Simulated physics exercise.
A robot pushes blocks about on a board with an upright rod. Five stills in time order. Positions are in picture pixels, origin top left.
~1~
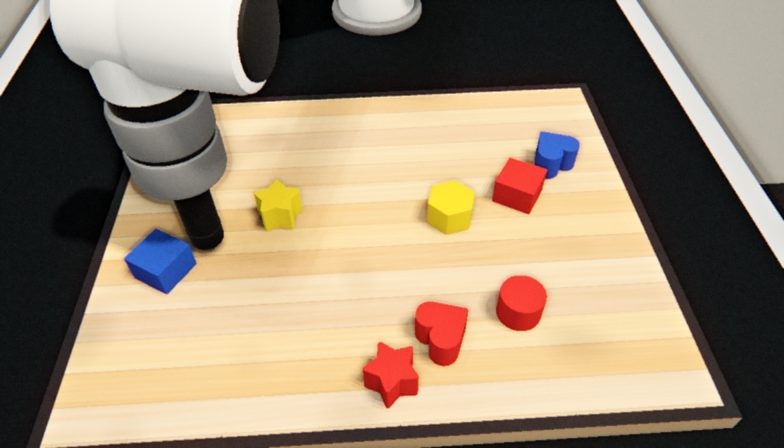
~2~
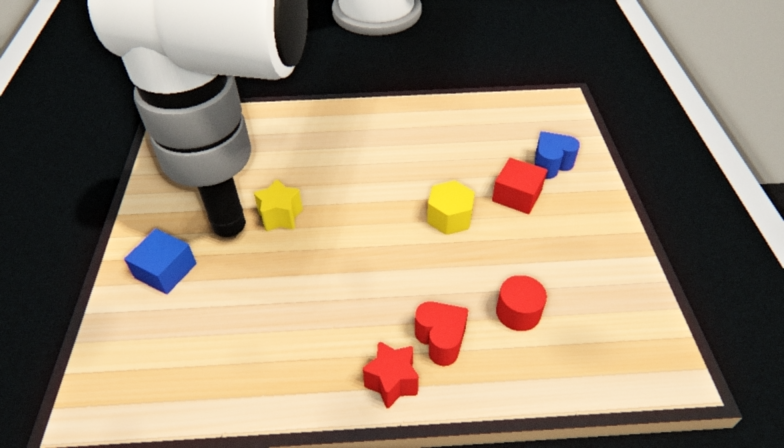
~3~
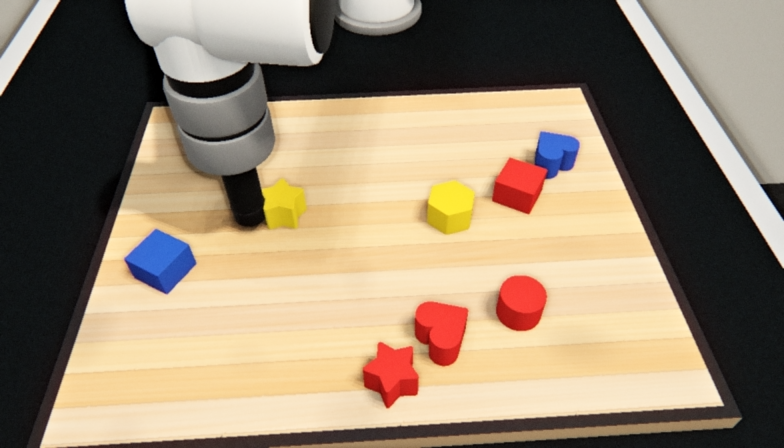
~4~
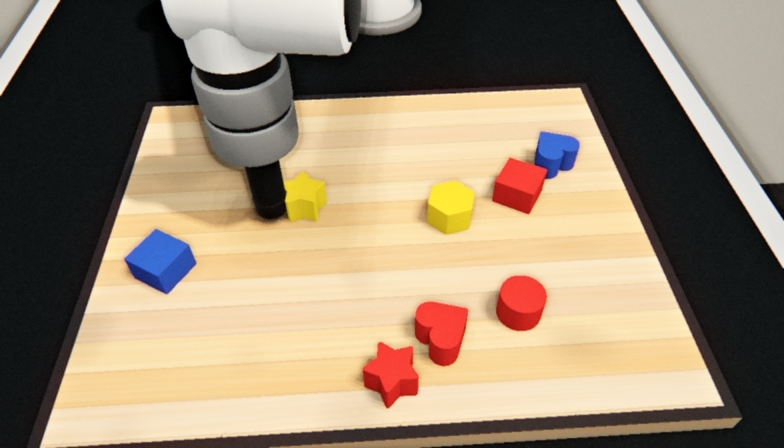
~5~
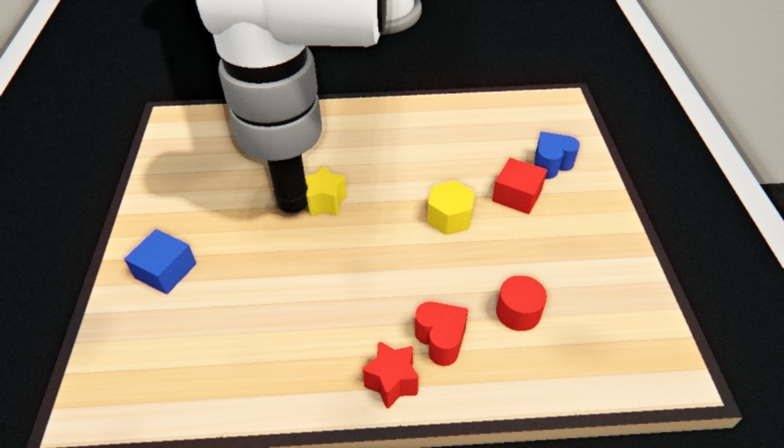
A robot arm moves right to the yellow star and pushes it rightward across the board.
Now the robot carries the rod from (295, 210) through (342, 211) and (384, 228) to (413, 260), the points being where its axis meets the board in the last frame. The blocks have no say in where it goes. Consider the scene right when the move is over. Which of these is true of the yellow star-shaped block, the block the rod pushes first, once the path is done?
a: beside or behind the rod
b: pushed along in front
The one that fits is a, beside or behind the rod.
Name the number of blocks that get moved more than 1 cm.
Put simply, one block is moved more than 1 cm.
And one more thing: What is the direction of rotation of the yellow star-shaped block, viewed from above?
From above, counter-clockwise.
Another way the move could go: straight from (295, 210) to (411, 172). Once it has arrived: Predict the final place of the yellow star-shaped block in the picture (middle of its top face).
Somewhere near (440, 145).
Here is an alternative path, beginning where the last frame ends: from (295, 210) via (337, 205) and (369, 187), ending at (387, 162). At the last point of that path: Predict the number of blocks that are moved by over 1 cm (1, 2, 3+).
Shifted over 1 cm: One.
What follows on the original path. One third of the way, rod (342, 204); yellow star-shaped block (367, 177), turned 15° anticlockwise.
Two thirds of the way, rod (384, 222); yellow star-shaped block (380, 177), turned 50° anticlockwise.
At the end, rod (413, 253); yellow star-shaped block (380, 177), turned 50° anticlockwise; yellow six-sided block still.
